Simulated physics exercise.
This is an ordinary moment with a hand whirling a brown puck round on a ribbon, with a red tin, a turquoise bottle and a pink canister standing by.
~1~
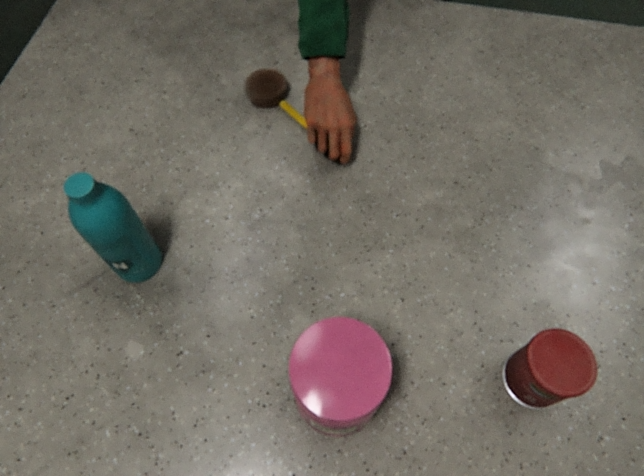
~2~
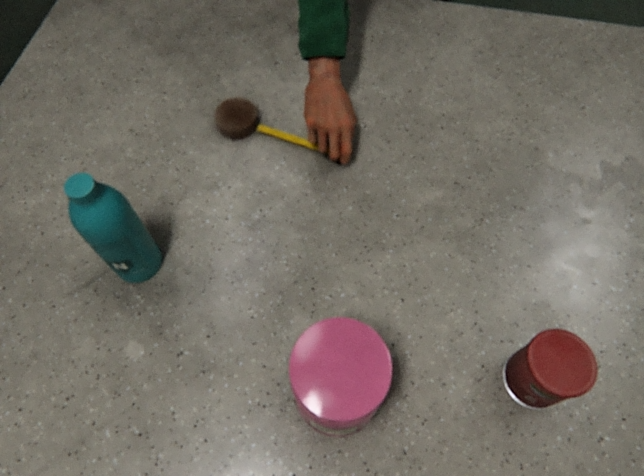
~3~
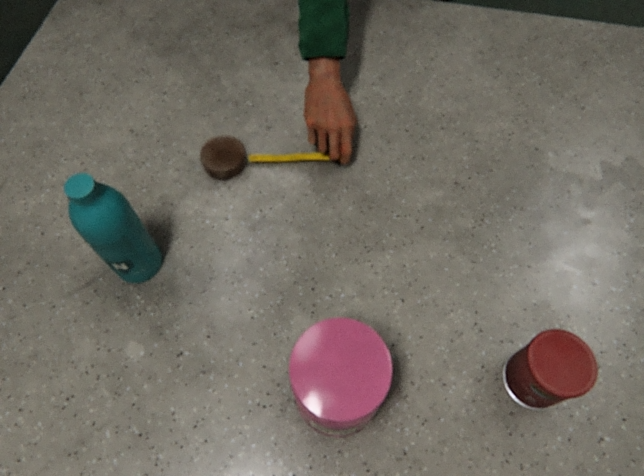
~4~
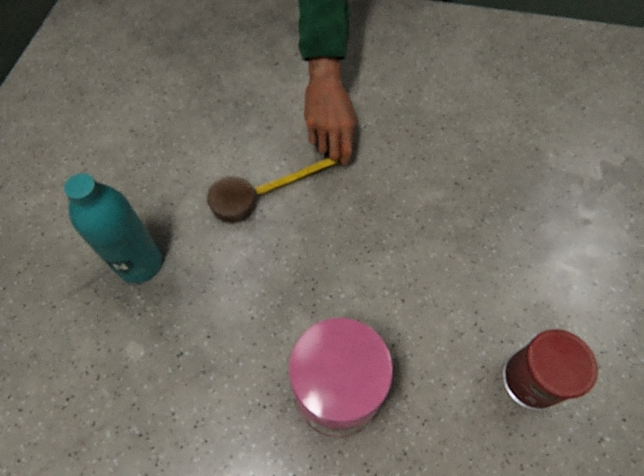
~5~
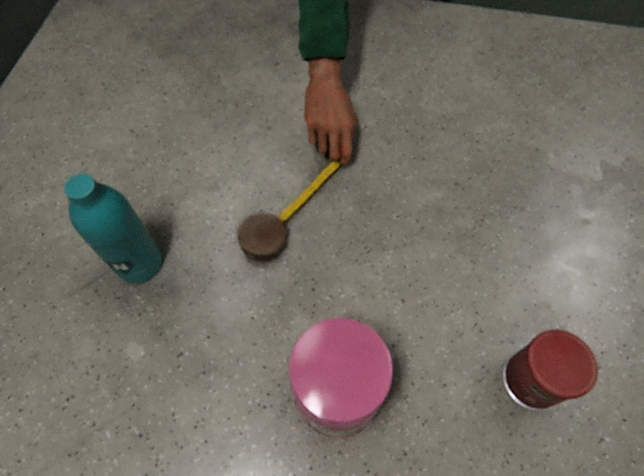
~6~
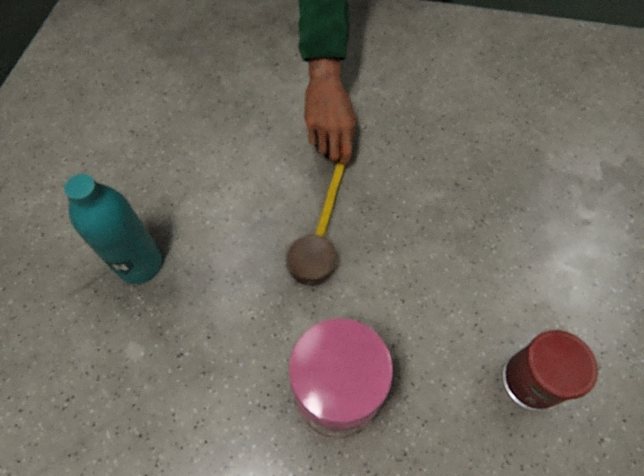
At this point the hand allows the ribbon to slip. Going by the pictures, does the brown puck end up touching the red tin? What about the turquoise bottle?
From what I can tell, the red tin is never touched, the turquoise bottle is never touched.
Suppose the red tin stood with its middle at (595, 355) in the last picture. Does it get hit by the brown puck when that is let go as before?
Placed so, it escapes.
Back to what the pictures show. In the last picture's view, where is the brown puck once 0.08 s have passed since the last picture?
Roughly at (422, 272).
Then, 0.08 s on from there, puck near (422, 272).
Then, 0.20 s on from there, puck near (569, 287).
In the end, puck off the table. The red tin remains clear and the turquoise bottle escapes it.
